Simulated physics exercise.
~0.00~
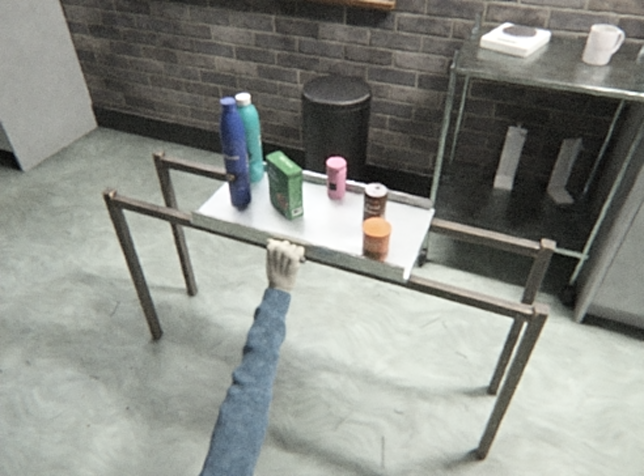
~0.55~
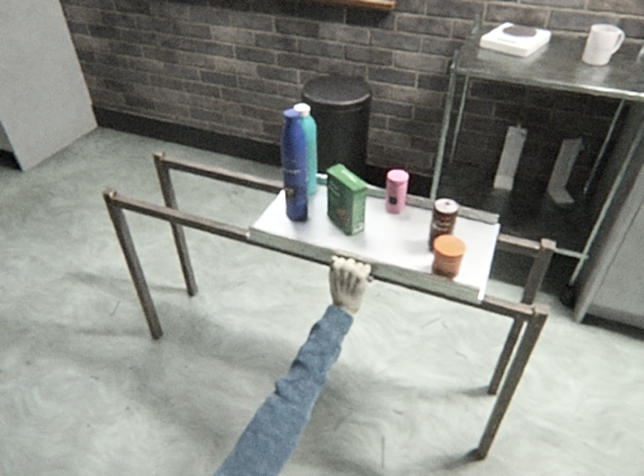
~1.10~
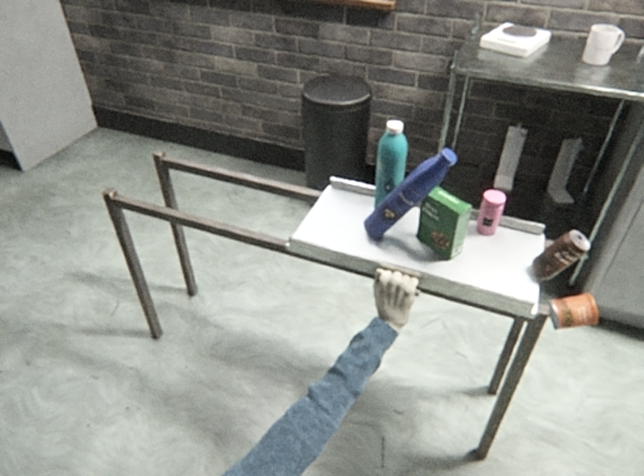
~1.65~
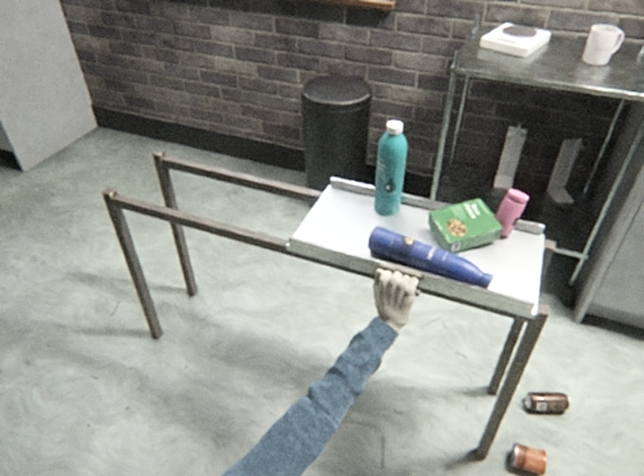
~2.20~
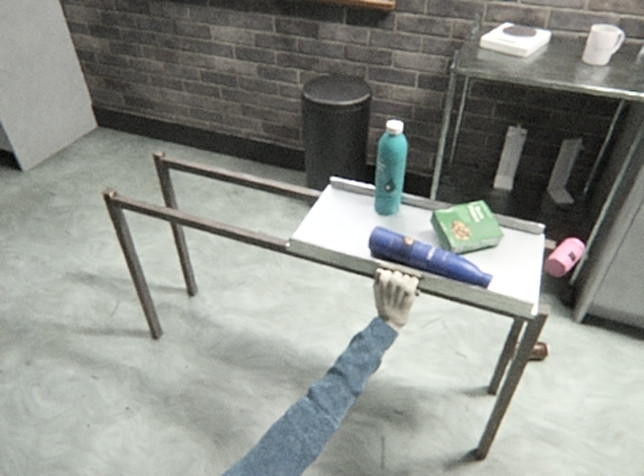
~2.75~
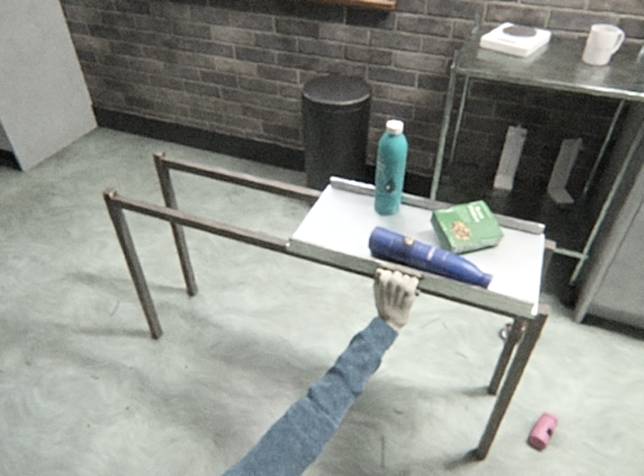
In a room with a dark brick wall and pale floor, seen from above at an angle, a white tray sits on a metal frame, with a bin and a glass shelf behind. It holds blue and turquoise bottles at left, a green packet and pink shaker mid-tray, and a brown can and orange tin at right. A gloved hand slides the tray right until it stops at the frame's end. The can and tin tumble off the right side, while the blue bottle and packet topple. The shaker tips and drops to the floor, leaving the turquoise bottle upright beside the two fallen items.
